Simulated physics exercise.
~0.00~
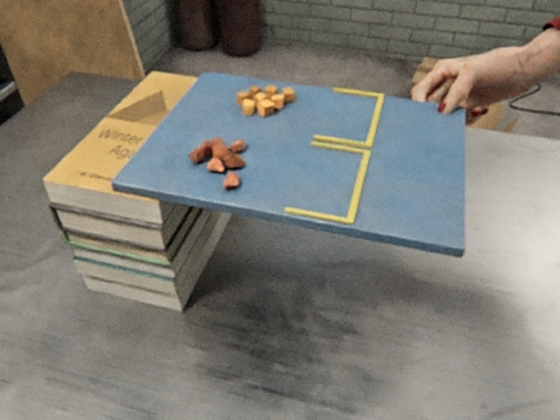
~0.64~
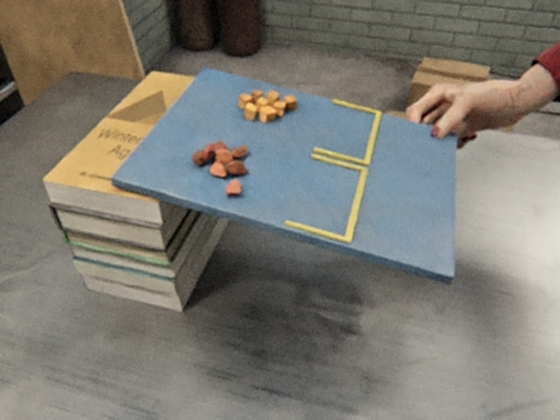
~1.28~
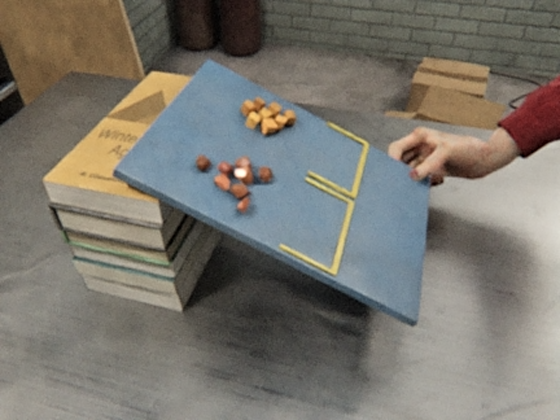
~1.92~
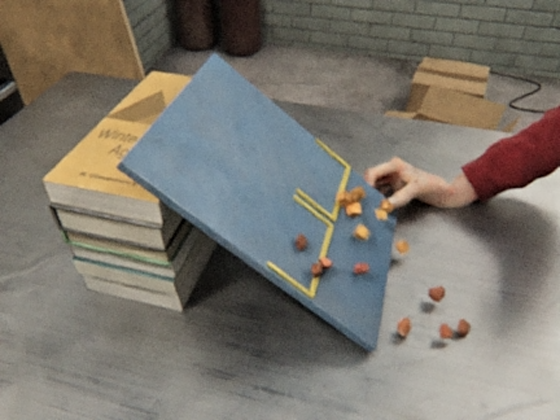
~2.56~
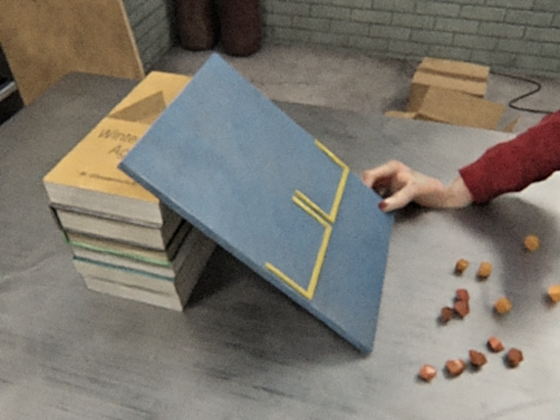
The clip opens on a blue board propped on a stack of books, its right end held by a hand, with orange chunks at the back and reddish-brown chunks in front, both left of two yellow bracket-shaped strips. The hand lowers its end, and at first the piles barely shift. As the slope steepens, the front pieces begin to spread and slide while the back pile stays nearly in place. Then both groups tumble down past the strips, some dropping onto the grey table. Finally the board rests steeply tilted and bare, the hand still beside it, with pieces scattered to the right.
